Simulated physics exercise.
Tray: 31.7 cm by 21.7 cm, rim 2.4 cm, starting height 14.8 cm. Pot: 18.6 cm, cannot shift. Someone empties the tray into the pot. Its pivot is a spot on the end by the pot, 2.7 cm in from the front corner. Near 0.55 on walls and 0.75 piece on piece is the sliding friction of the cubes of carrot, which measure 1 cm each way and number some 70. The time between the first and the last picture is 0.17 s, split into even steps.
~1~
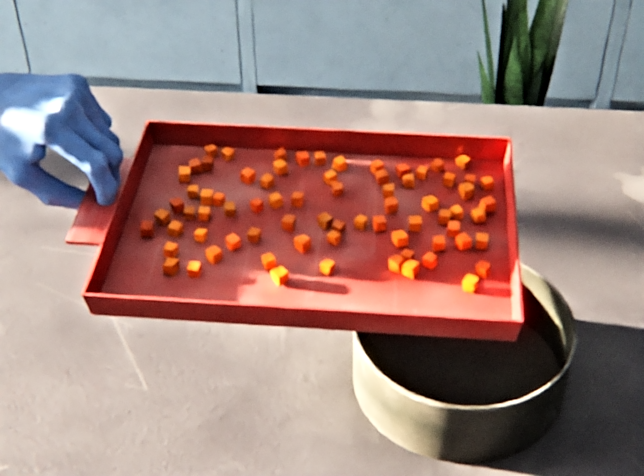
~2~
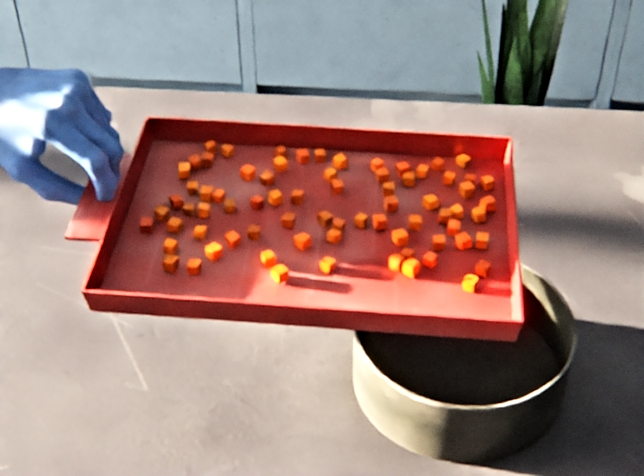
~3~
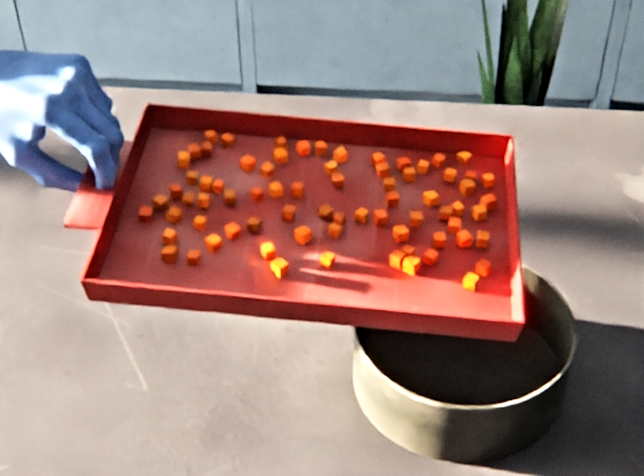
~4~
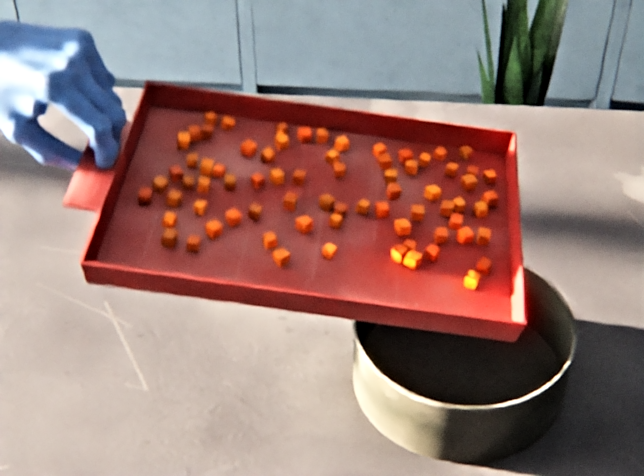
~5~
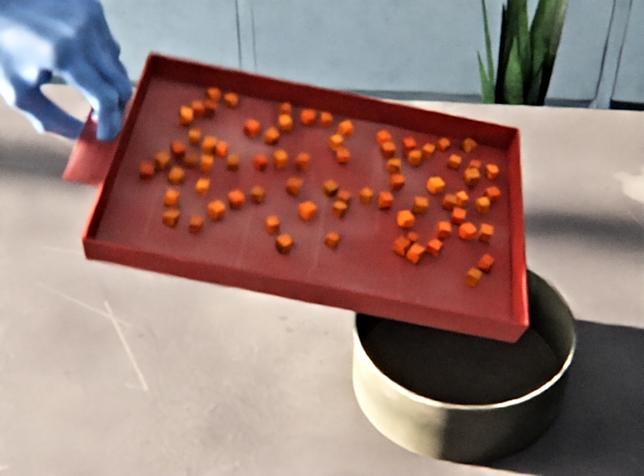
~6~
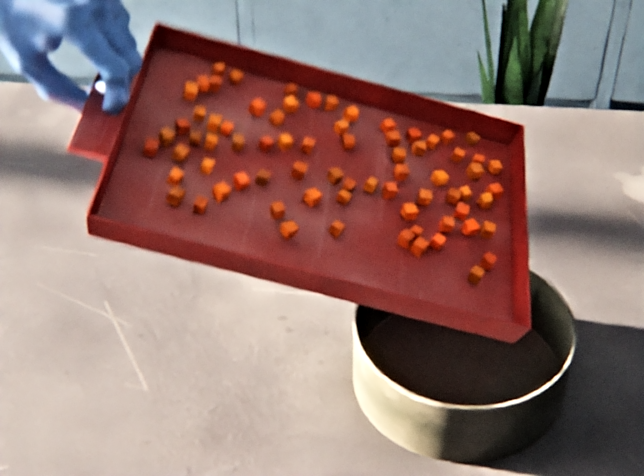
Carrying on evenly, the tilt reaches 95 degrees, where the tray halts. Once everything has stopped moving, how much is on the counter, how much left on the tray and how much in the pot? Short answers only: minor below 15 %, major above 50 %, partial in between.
Outcome: Counter: More than half; tray: Little; pot: Little.
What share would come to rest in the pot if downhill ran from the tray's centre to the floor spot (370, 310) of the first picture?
Estimate: Some 0 per cent.
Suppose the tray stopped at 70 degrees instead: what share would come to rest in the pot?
You'd end up with some 5 % in the pot.
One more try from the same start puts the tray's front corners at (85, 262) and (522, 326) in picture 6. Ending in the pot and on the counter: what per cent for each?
That works out as pot 0 and counter 95.
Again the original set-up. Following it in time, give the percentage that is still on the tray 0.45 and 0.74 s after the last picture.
In order, 100 and 10.
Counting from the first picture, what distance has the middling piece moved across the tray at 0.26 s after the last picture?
Displacement on the tray: Roughly 2 cm.
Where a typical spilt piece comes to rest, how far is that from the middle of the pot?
Some 20 cm, give or take.
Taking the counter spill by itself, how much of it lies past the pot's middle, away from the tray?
I reckon around 100 per cent.
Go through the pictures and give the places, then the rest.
The first frame shows tray tilt 0 degrees, front corners at (87, 292) and (518, 318); middle of the pieces at (325, 221); pot at (464, 322).
The second frame shows tray tilt 1 degrees, front corners at (87, 288) and (519, 318); middle of the pieces at (325, 219).
The third frame shows tray tilt 3 degrees, front corners at (86, 277) and (520, 319), lowest corner right front; middle of the pieces at (325, 213).
The fourth frame shows tray tilt 7 degrees, front corners at (86, 260) and (522, 320), lowest corner right front; middle of the pieces at (327, 202).
The fifth frame shows tray tilt 12 degrees, front corners at (87, 236) and (524, 322), lowest corner right front; middle of the pieces at (330, 189).
The sixth frame shows tray tilt 17 degrees, front corners at (92, 212) and (527, 324), lowest corner right front; middle of the pieces at (335, 176); pot at (464, 322).
Then, 0.26 s after the last picture, tilt 56 degrees; the tray holds 100 %, the pot 0 %.
Then, 0.45 s after the last picture, tilt 83 degrees; the tray holds 100 %, the pot 0 %.
Then, 0.74 s after the last picture, tilt 95 degrees; the tray holds 10 %, the pot 0 %.
In the end, counter 95 %, tray 5 %, pot 0 %.
